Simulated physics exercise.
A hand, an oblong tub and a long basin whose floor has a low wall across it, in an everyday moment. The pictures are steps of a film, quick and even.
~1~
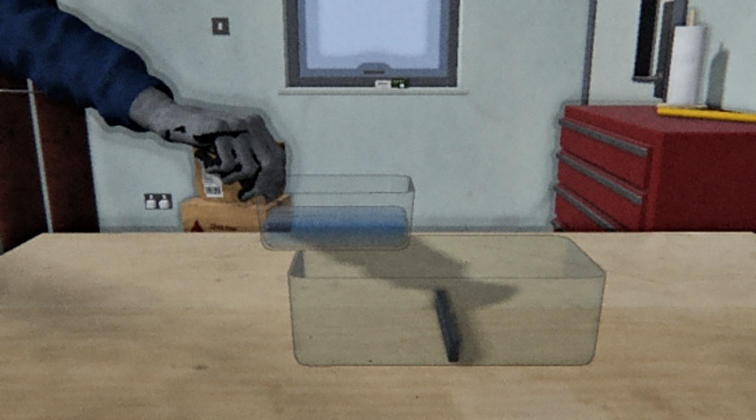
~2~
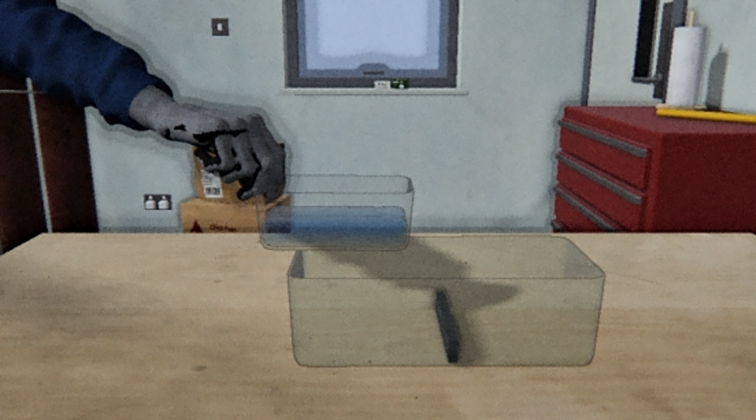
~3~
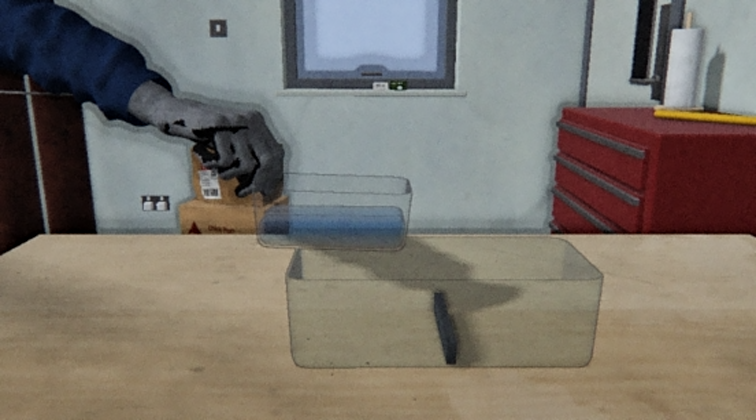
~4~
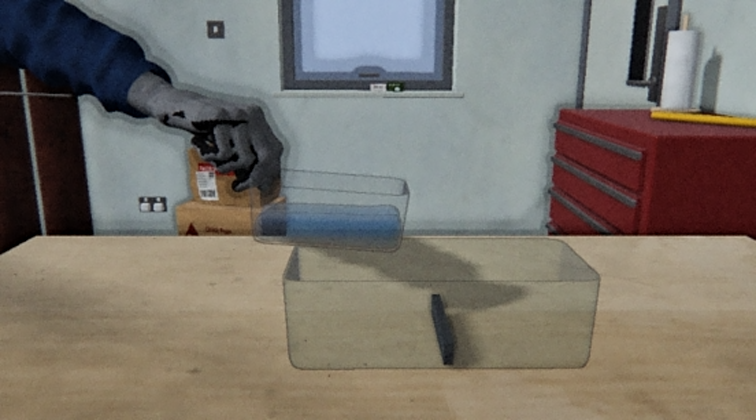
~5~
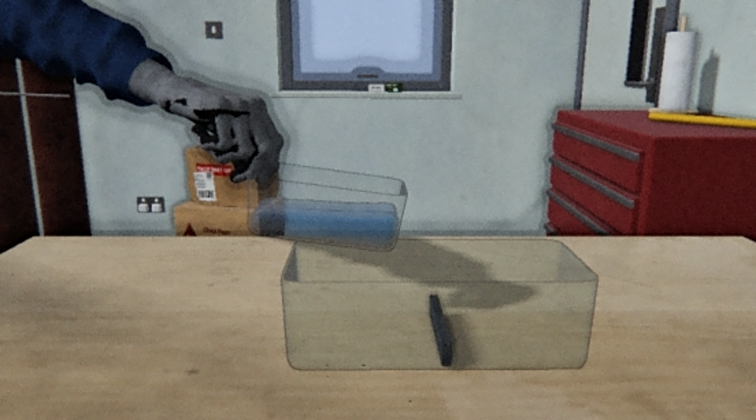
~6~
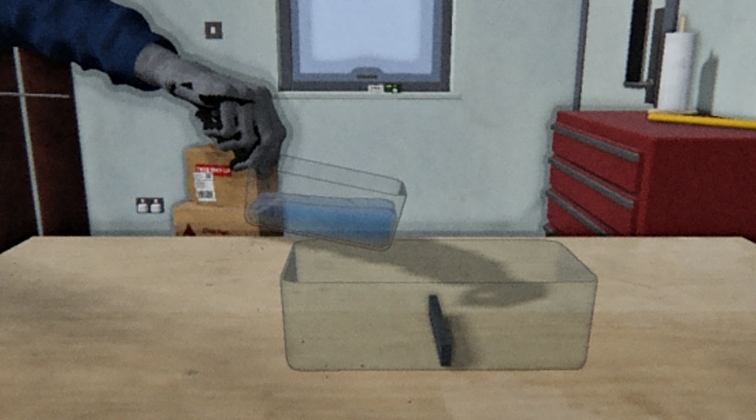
To begin with, a gloved hand holds a small clear tub of blue water almost level above the left part of a long, see-through basin with a low dark wall across its floor. The hand then gradually tilts the tub slightly, its right end dipping lower than its left, while the basin stays on the wooden table.
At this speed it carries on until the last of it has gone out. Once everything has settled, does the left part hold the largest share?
It is the part on the right.
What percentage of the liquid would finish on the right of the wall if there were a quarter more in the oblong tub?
It comes to around 90 percent.
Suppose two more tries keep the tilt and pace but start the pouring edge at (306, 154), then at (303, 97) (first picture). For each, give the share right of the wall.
In order: Close to 15 and 15 percent.
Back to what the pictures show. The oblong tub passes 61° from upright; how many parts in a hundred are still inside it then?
Around 60 in a hundred.
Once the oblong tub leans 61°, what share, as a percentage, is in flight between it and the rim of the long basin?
Near 35 parts in a hundred.
A moment on, the tilt is 61° and 59 per cent is still to pour, 2 is left of the wall and 6 right of it.
Next, the tilt is 93° and 14 per cent is still to pour, 4 is left of the wall and 67 right of it.
Then the tilt is 101° and 0 per cent is still to pour, 7 is left of the wall and 90 right of it.
Later the tilt is 101° and 0 per cent is still to pour, 8 is left of the wall and 91 right of it.
Finally, 8 per cent lies left of the wall, 91 right of it and 1 outside.
